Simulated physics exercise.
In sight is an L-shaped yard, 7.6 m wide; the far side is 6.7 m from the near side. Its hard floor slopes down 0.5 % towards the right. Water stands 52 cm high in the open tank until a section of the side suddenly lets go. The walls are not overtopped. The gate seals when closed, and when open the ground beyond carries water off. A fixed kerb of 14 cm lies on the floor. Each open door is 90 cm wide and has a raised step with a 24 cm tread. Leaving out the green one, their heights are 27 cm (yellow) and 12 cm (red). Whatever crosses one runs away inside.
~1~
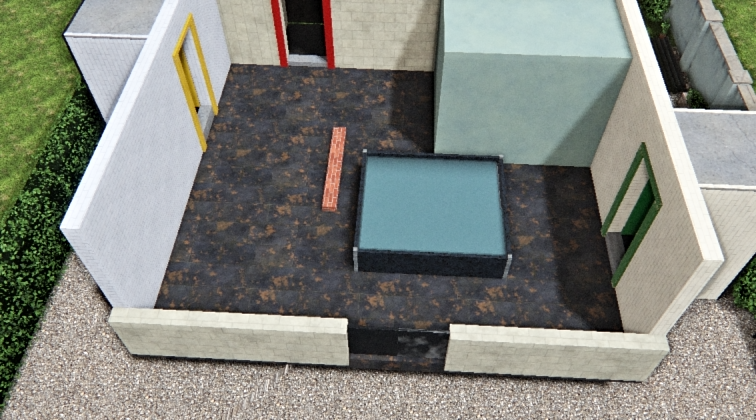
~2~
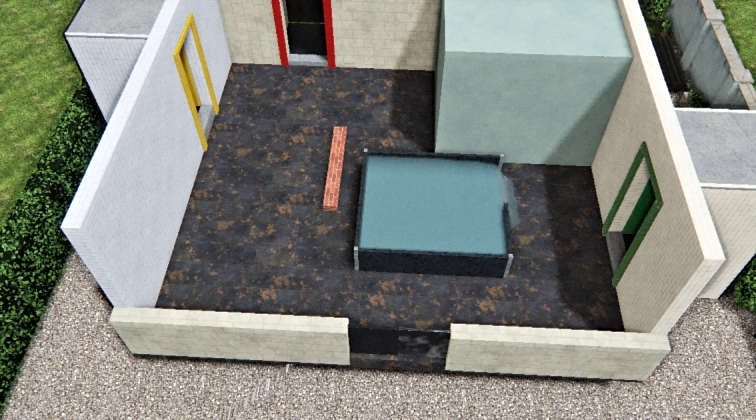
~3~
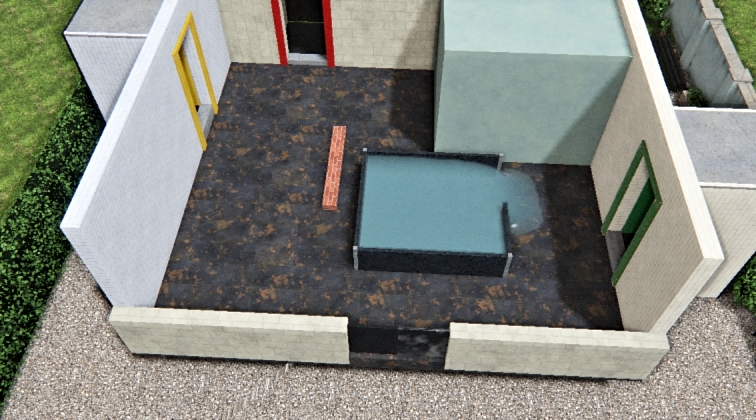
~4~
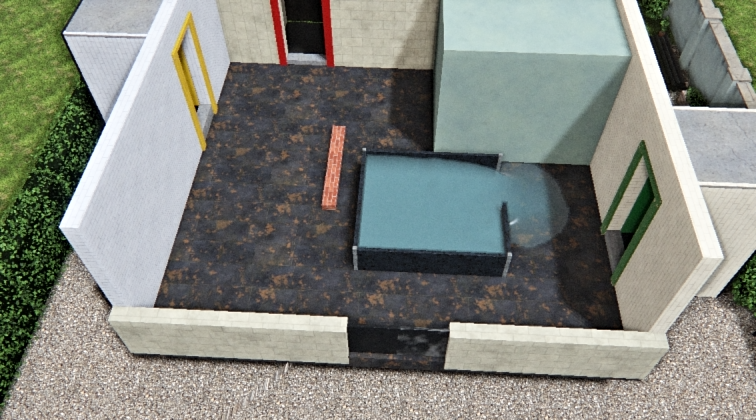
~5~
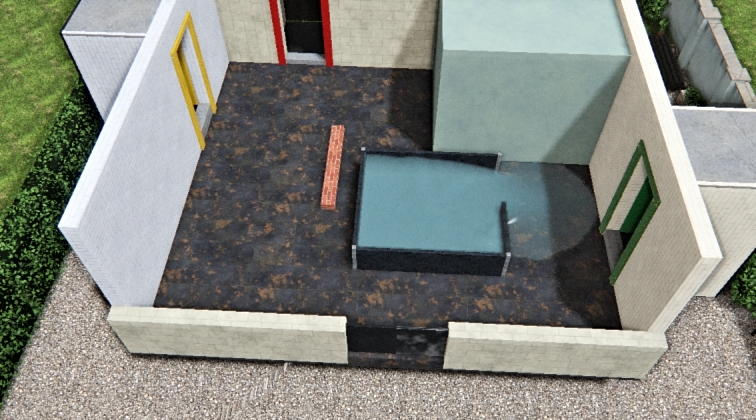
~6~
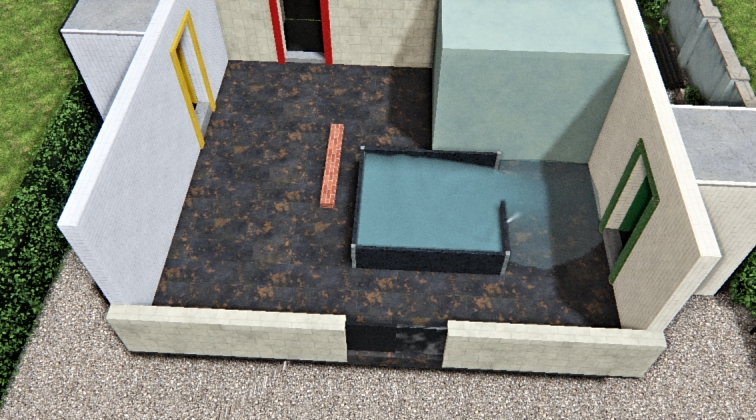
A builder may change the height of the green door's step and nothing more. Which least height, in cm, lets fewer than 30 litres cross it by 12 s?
Some 16 cm above the ground.
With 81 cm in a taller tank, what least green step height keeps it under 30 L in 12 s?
About 27 cm.
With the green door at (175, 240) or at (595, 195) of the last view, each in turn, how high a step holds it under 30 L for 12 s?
About 7.5 and 31 cm.
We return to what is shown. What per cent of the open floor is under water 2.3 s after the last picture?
Some 20 per cent of it.
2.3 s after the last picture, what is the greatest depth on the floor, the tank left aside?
About 35 cm.
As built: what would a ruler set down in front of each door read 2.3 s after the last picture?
Depths in cm: Green 21, yellow 0, red 0.
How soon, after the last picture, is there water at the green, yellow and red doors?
Green 0.2 s, yellow 7.5 s, red 6.5 s.
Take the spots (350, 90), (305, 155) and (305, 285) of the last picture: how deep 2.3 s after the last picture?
About 0, 0 and 0 cm.
Then, 0.7 s after the last picture water covers 10 % of the floor, deepest (46 cm) near (587, 165); 16 cm at the green door, 0 litres in over its 16 cm step.
Then, 2.3 s after the last picture water covers 20 % of the floor, deepest (35 cm) near (589, 172); 21 cm at the green door, 13 litres in over its 16 cm step.
Then, 11.3 s after the last picture water covers 95 % of the floor, deepest (12 cm) near (592, 186); 9 cm at the green door, 25 litres in over its 16 cm step.
At the green door as built, the water peaked near 22 cm, 2.1 s after the last picture.
With a step of 13.5 cm, 50 litres would have come in within the 12 s; with 18.5 cm, 12 litres. So under 30 litres takes about 16 cm.
